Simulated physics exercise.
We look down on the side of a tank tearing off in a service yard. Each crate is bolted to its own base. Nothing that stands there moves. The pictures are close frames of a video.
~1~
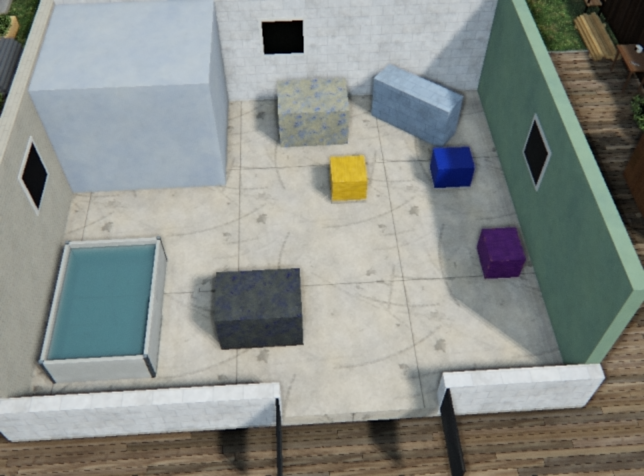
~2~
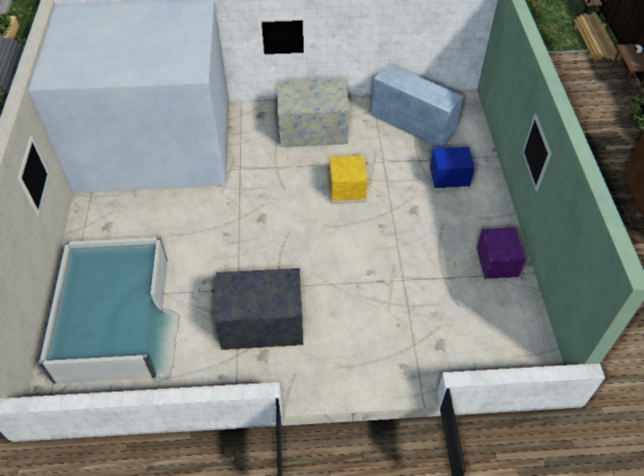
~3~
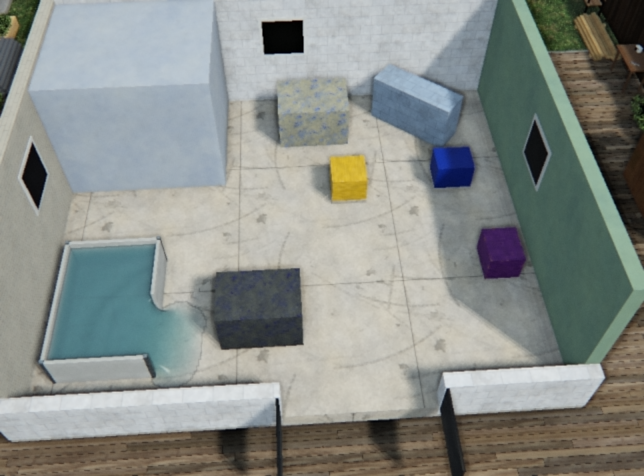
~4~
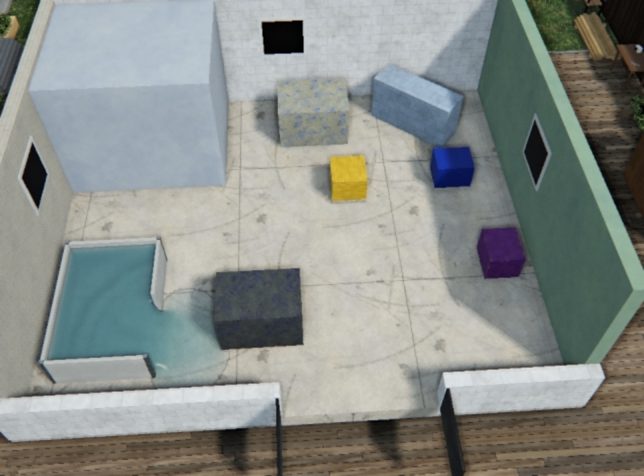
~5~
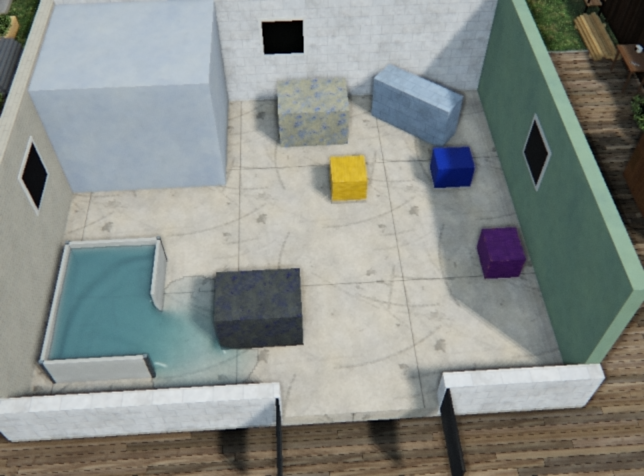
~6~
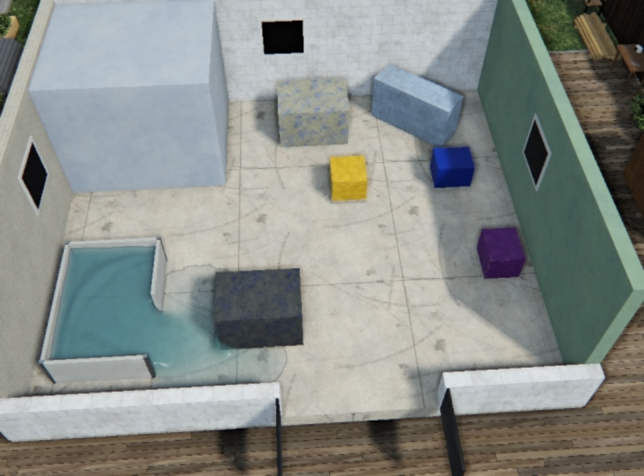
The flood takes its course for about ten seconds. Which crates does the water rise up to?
In the end: The purple crate is soaked; the blue crate keeps dry; the yellow crate keeps dry.
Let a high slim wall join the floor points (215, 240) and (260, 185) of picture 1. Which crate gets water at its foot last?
The crate marked blue.
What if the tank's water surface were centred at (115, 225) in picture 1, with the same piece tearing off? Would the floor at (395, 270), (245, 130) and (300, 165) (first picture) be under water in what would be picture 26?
As listed: Awash, not flooded, under water.
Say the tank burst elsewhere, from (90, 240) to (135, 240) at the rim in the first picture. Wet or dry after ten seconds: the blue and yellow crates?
In short: Blue is safe; yellow is topped.
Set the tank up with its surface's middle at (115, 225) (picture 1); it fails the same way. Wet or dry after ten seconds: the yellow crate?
One by one: Yellow crate is topped.
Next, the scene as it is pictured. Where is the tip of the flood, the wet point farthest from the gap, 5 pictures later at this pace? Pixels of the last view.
At about (384, 386).
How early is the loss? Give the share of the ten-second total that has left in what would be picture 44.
About 70 per cent.
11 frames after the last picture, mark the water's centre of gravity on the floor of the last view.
Close to (174, 328).
A moment on, water covers 15 % of the floor; the purple crate not reached, the blue crate not reached, the yellow crate not reached.
Next, water covers 25 % of the floor; the purple crate not reached, the blue crate not reached, the yellow crate not reached.
Then, water covers 50 % of the floor; the purple crate water round its plinth, the blue crate not reached, the yellow crate water round its plinth.
Later, water covers 65 % of the floor; the purple crate water round its plinth, the blue crate water round its plinth, the yellow crate water round its plinth.
In the end, water covers 90 % of the floor; the purple crate was topped, the blue crate stayed above the water, the yellow crate stayed above the water.
